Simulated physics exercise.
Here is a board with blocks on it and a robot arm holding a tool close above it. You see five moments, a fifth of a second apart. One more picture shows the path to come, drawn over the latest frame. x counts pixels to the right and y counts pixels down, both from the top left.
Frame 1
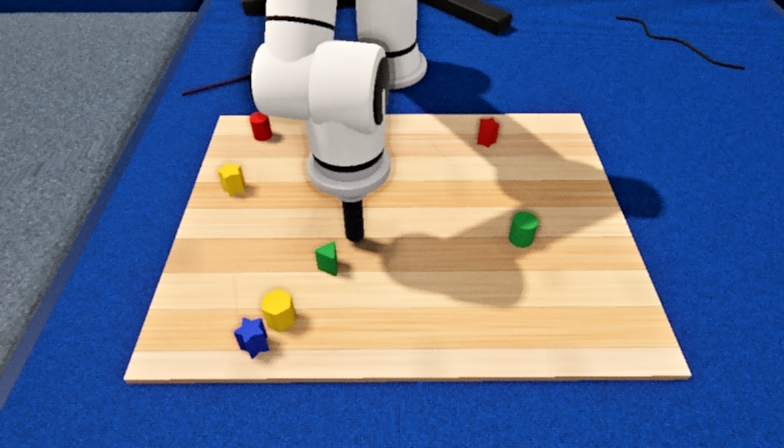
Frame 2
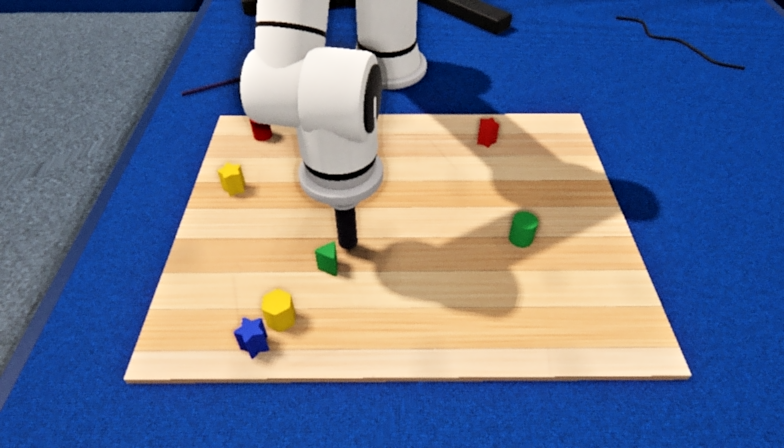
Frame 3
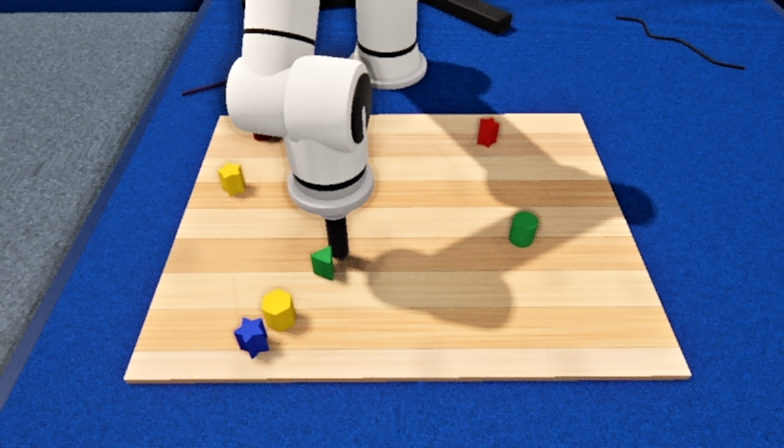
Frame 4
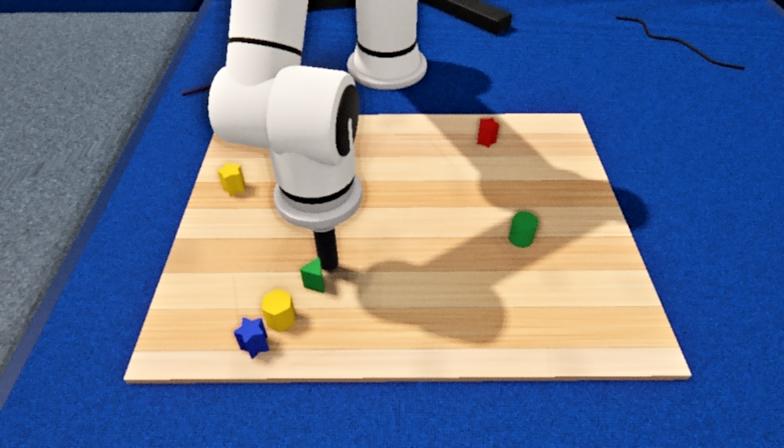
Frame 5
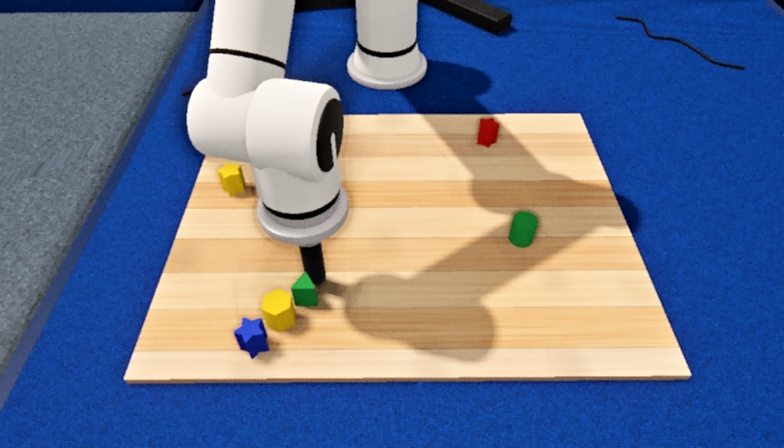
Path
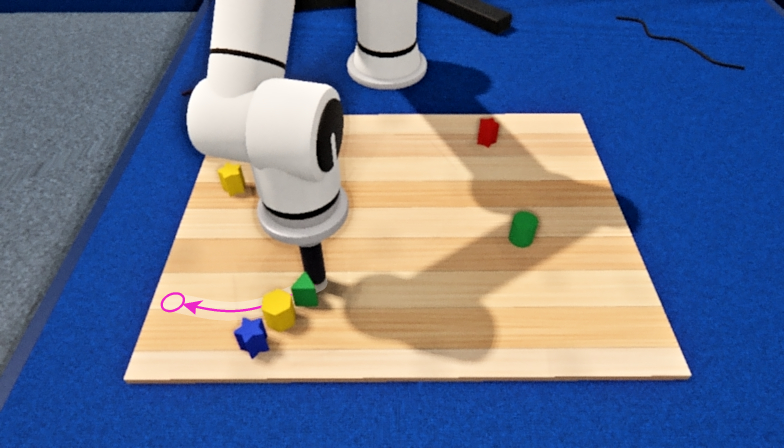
A white robot arm with a black, stick-like tool moves down and to the left over a pale wooden board on blue cloth, seen from a fixed, raised view. Yellow, blue and green blocks sit at the left and lower left, with red ones near the back and a green cylinder at right. The tool meets the green triangular block and pushes it a short way down-left, close beside the yellow hexagonal block.
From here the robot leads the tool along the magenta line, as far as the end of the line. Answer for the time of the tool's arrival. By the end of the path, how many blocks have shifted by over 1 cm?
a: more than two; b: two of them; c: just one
I'll go with c - just one.
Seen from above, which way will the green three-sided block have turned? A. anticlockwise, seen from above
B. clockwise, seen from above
A - anticlockwise, seen from above.
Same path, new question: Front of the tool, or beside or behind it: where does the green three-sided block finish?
It slides aside on the way.
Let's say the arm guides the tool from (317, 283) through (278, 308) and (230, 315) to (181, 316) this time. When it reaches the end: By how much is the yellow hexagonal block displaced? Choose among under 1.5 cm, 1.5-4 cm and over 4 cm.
The yellow hexagonal block ends up a moderate distance away, 1.5 to 4 cm.
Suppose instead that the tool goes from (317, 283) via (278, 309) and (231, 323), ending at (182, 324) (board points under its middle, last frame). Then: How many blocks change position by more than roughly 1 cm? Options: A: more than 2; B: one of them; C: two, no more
It's A.
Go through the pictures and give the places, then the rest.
In the first picture, tip of the tool at (355, 235), middles of tops, blue star-shaped block at (249, 328), yellow hexagonal block at (276, 301), green three-sided block at (328, 249).
In the second picture, tool at (348, 242), nothing pushed.
In the third picture, tool at (339, 252), green three-sided block at (323, 254).
In the fourth picture, tool at (329, 263), green three-sided block at (313, 267).
In the fifth picture, tool at (316, 277), blue star-shaped block at (249, 328), yellow hexagonal block at (276, 301), green three-sided block at (303, 282).
The line goes from (317, 283) through (271, 304) and (220, 311) to (173, 302).
On the path given first. One third of the way, tool at (268, 298); yellow hexagonal block at (275, 304); green three-sided block at (294, 291), turned 85° anticlockwise.
Two thirds of the way, tool at (216, 304); yellow hexagonal block at (275, 304); green three-sided block at (294, 291), turned 85° anticlockwise.
At the end, tool at (170, 296); blue star-shaped block unmoved; yellow hexagonal block at (275, 304); green three-sided block at (294, 291), turned 85° anticlockwise.
